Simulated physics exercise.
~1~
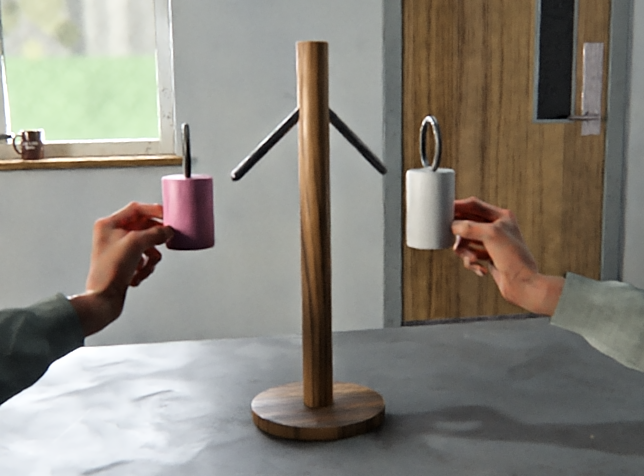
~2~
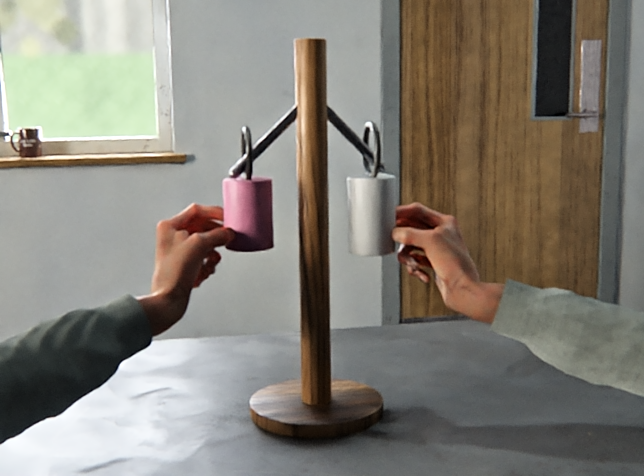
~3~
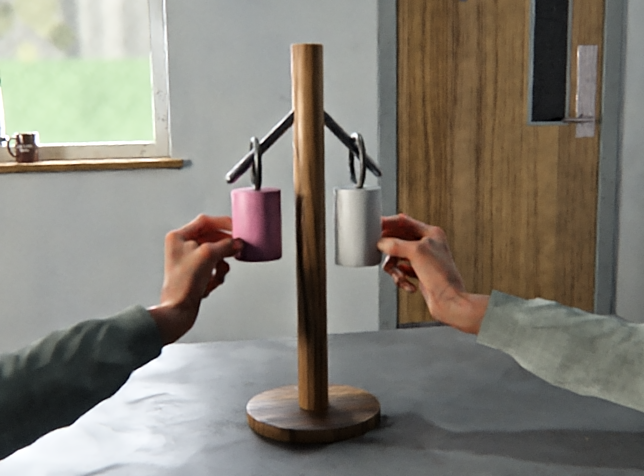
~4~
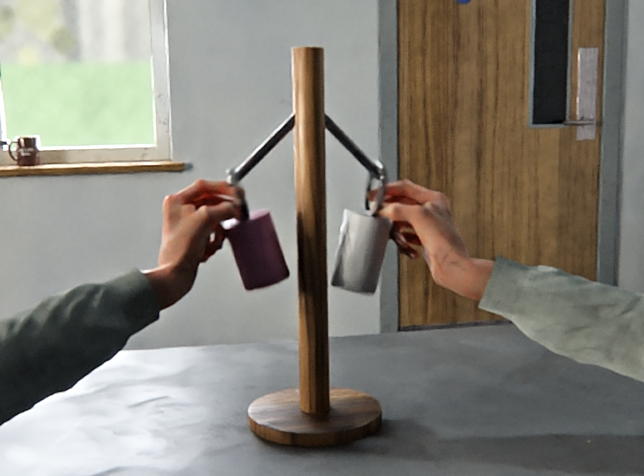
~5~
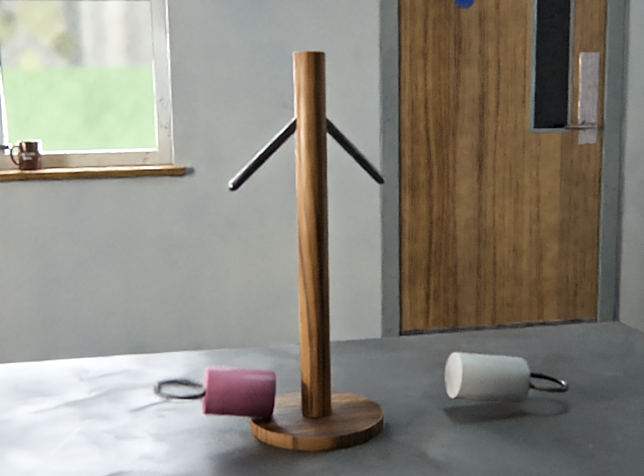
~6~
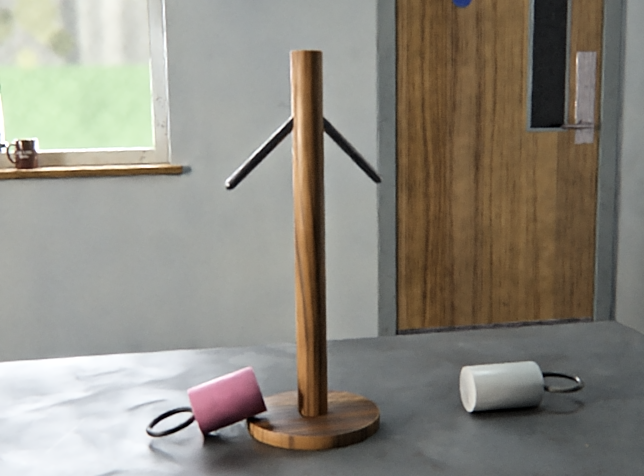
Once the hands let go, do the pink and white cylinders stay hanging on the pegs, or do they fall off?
Both fall off. The pink and the white cylinders slip down from the sloping pegs and end up below, with the pegs left empty.
